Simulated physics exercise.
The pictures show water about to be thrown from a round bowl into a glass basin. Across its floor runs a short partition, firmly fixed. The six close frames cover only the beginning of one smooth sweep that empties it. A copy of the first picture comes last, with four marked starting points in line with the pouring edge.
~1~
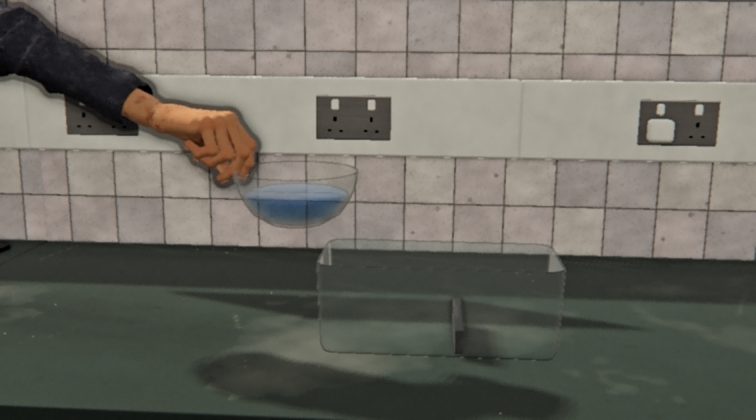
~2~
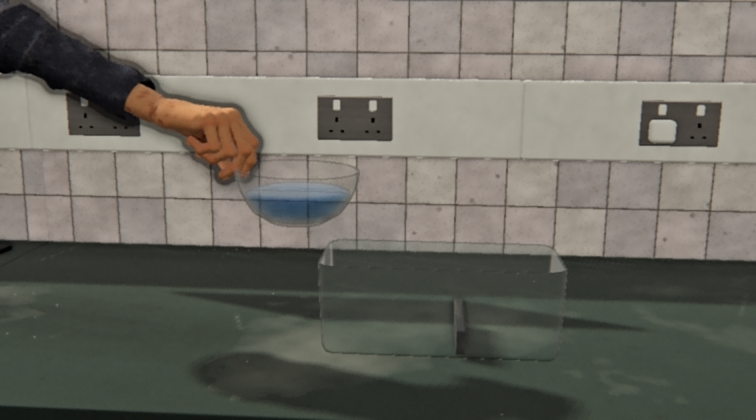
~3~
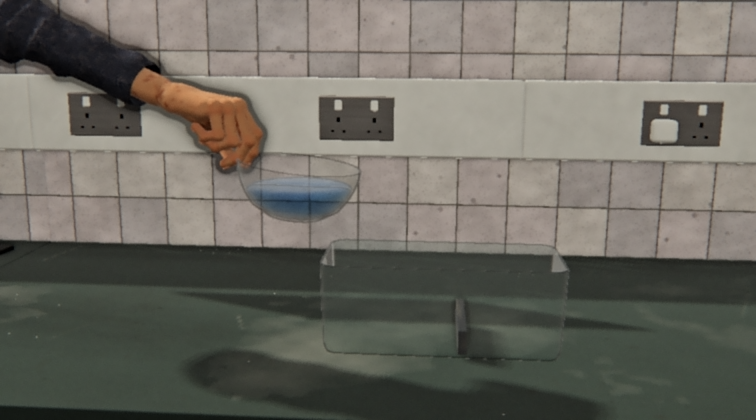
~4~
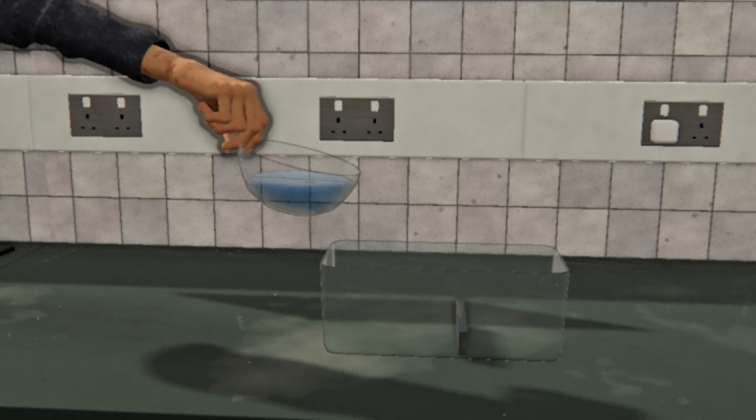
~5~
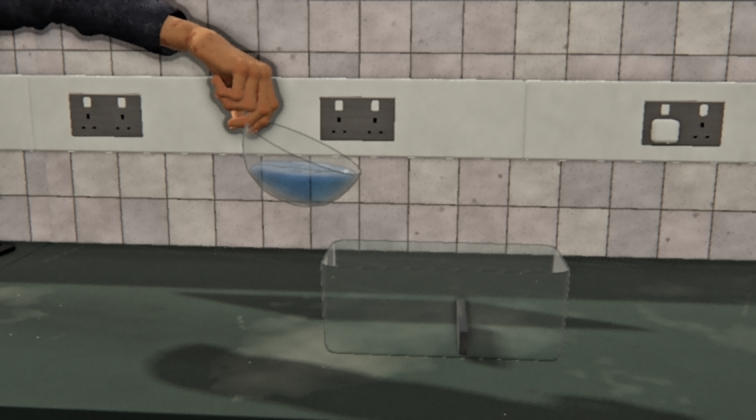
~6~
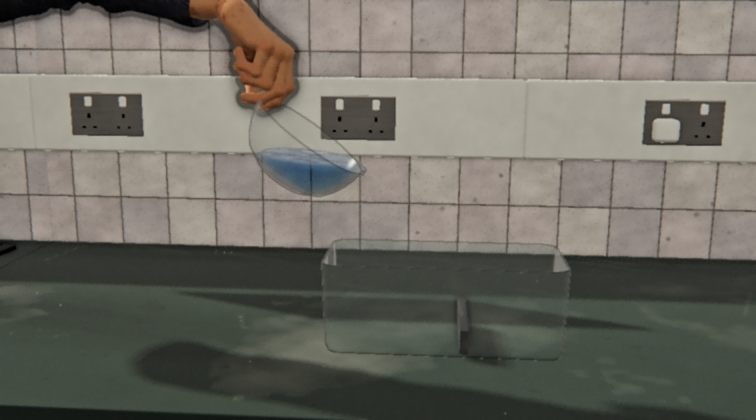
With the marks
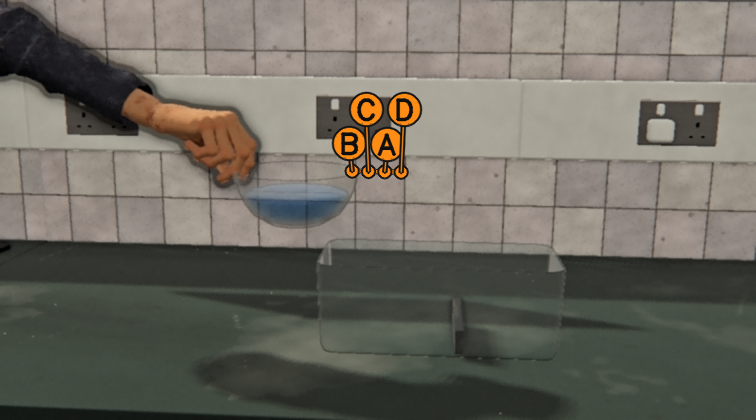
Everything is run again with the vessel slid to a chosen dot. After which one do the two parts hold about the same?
Place A.
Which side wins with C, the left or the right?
The left one.
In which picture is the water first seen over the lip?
In picture 6.
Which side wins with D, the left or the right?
More ends on the right.
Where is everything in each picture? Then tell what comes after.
The first frame shows upright, lip at (356, 171); basin from (320, 350) to (557, 359); top of the wall at (458, 314); nothing has left yet.
The second frame shows upright, lip at (357, 171); nothing has left yet.
The third frame shows tipped about 7°, lip at (359, 171); nothing has left yet.
The fourth frame shows tipped about 14°, lip at (359, 172); nothing has left yet.
The fifth frame shows tipped about 24°, lip at (360, 172); nothing has left yet.
The sixth frame shows tipped about 36°, lip at (361, 171); water is over the lip, down to (361, 171).
In orange, A at (384, 171); B at (352, 171); C at (368, 171); D at (401, 172).
With A, about 42 % ends left of the wall and 57 % right of it.
With B, about 90 % ends left of the wall and 8 % right of it.
With C, about 78 % ends left of the wall and 21 % right of it.
With D, about 19 % ends left of the wall and 80 % right of it.
